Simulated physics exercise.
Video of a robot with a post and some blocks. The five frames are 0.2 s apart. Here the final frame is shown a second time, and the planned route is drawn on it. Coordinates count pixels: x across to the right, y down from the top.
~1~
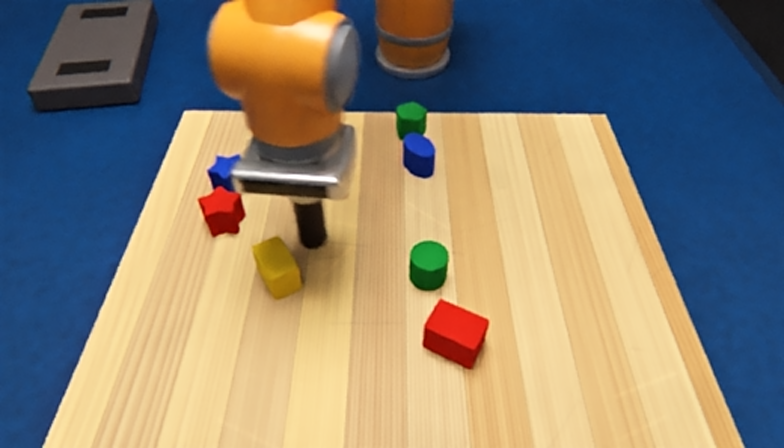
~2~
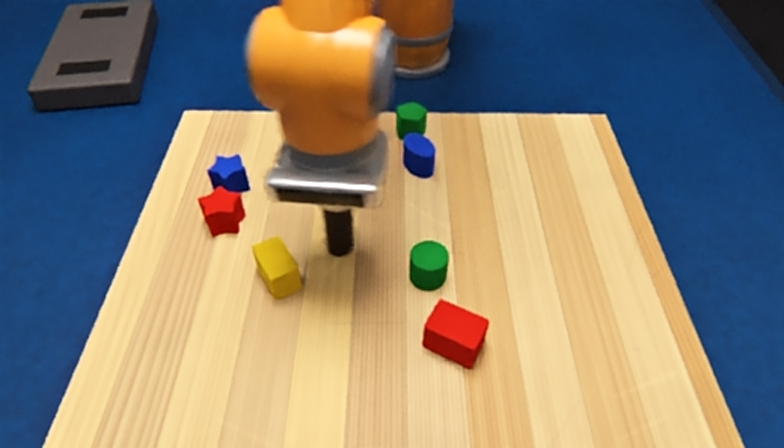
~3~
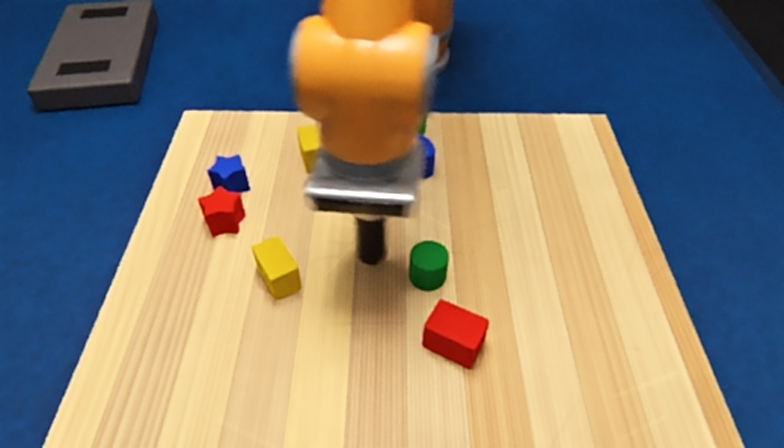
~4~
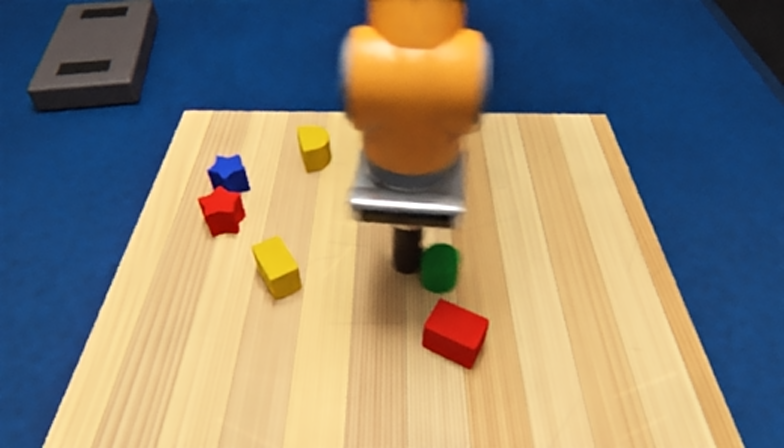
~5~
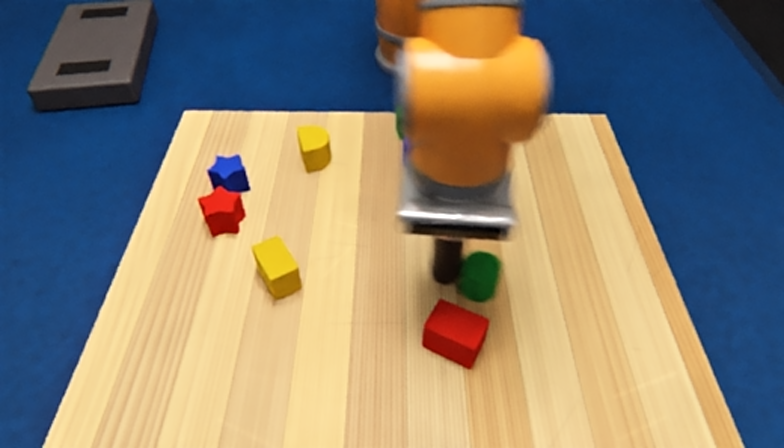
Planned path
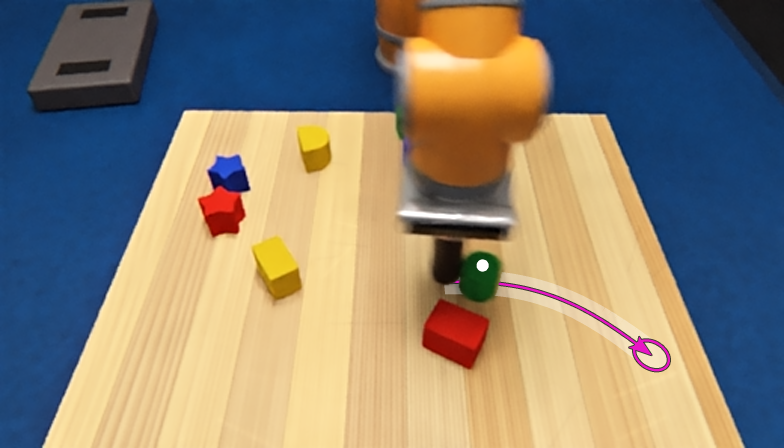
The orange robot arm swept its dark post rightward across the wooden board, passing the yellow blocks, then pushed the green disc to the right, just above the red rectangular block.
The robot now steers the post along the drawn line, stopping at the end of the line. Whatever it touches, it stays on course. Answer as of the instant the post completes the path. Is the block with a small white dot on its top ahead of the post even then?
I'd say yes.
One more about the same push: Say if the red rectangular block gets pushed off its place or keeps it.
Left where it is.
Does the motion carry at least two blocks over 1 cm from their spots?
The answer is no.
The drawn path runs from (444, 282) via (514, 286) and (584, 310), ending at (651, 355); the dot is on the green disc.
One third of the way, post (517, 278); green disc (556, 279).
Two thirds of the way, post (589, 303); green disc (630, 311).
At the end, post (657, 348); red rectangular block not moved; green disc (705, 359).
